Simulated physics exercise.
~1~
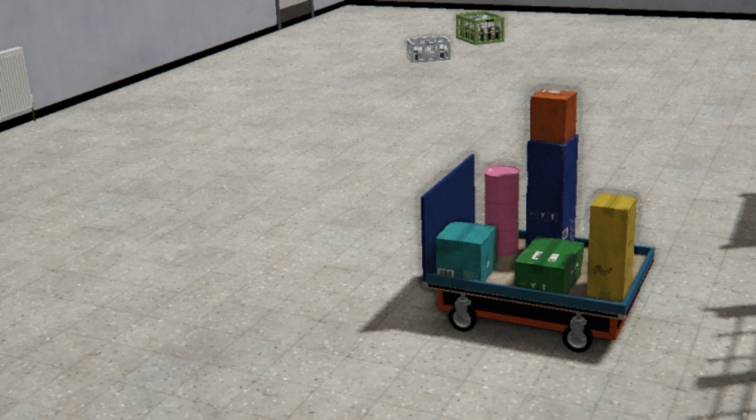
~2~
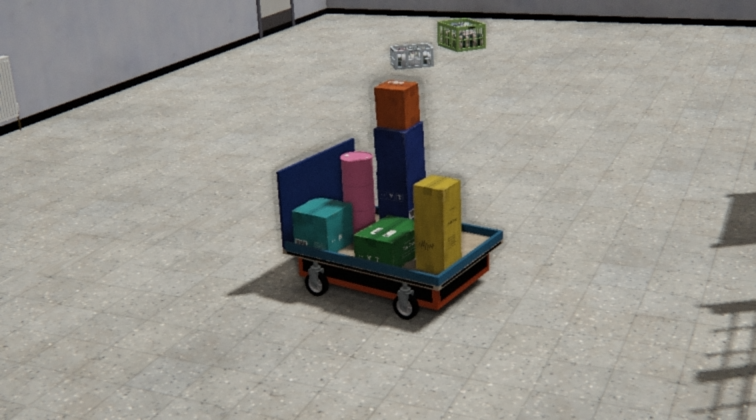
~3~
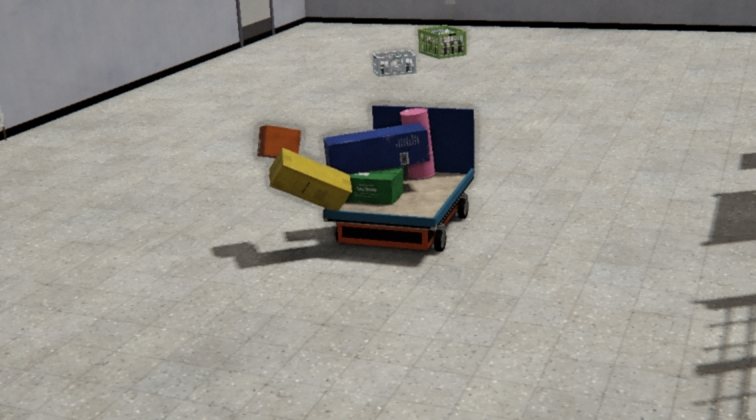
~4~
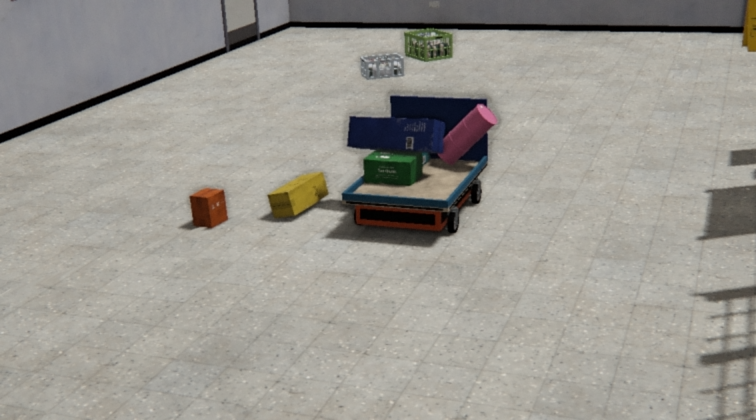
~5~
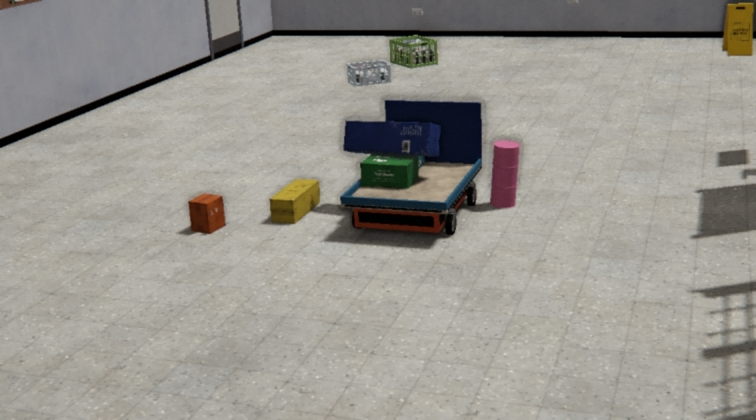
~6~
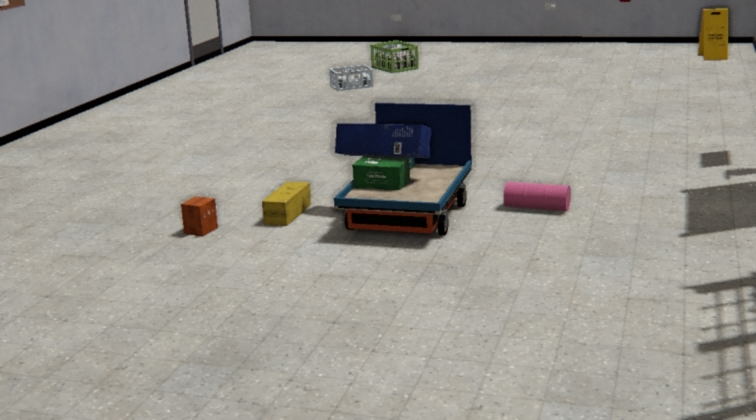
A loaded cart turns sharply and stops, spilling its orange, yellow and pink items.
